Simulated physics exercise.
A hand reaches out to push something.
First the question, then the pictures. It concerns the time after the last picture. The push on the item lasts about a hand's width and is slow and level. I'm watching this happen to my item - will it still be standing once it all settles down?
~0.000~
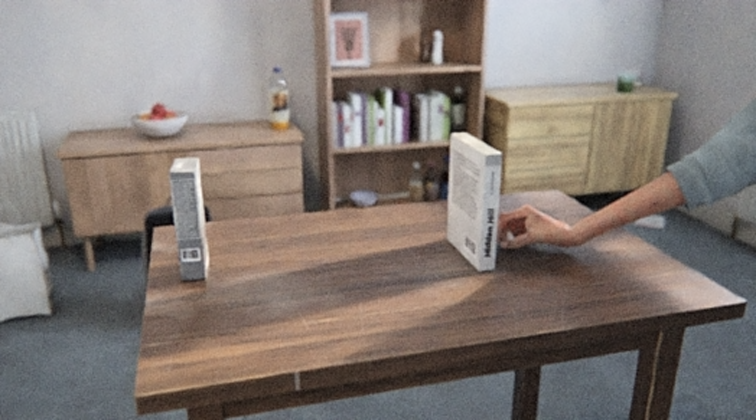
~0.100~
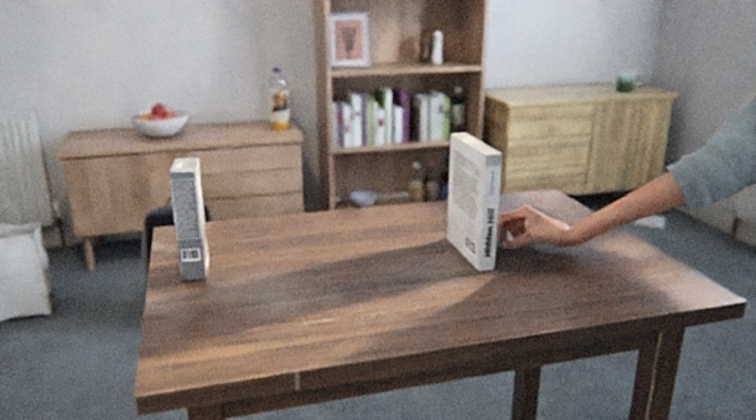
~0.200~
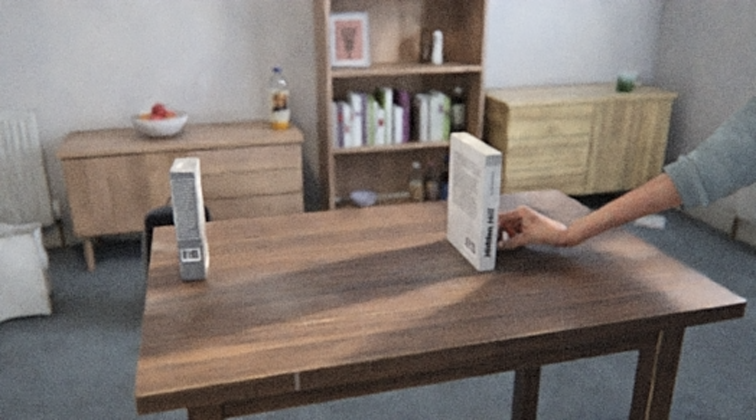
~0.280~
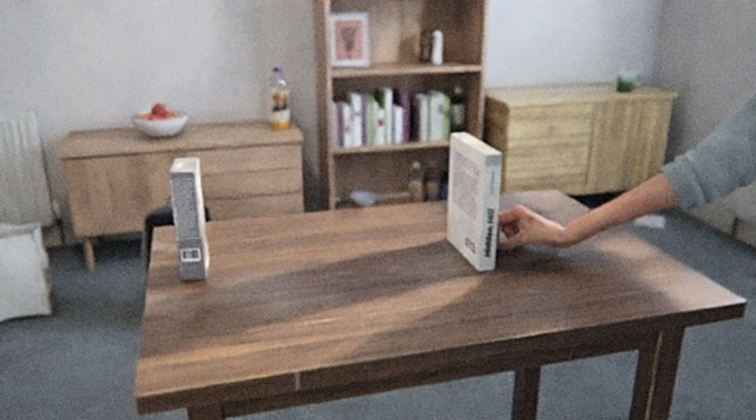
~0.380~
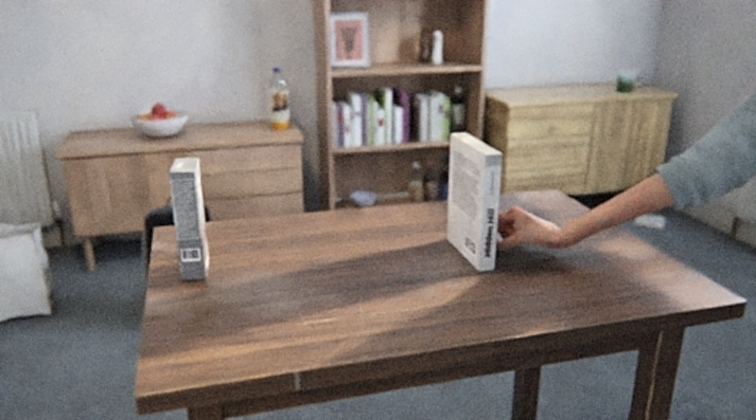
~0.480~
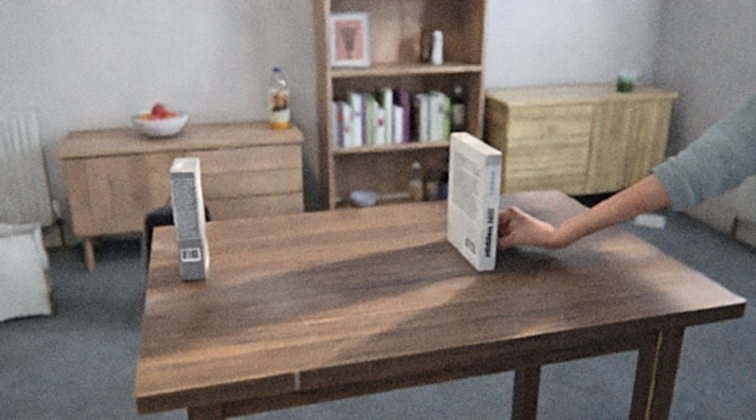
Yes, it stays up.
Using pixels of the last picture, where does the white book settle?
End point in the final view: About (414, 205).
Around 0.88 s, white book displaced a little near (460, 201).
Around 1.38 s, white book displaced a little near (439, 203).
Around 1.78 s, white book displaced about its own width near (421, 205).
Finally (2.5 s), moved from the start, white book. Final places as the last picture's camera would see them, white book near (414, 205).
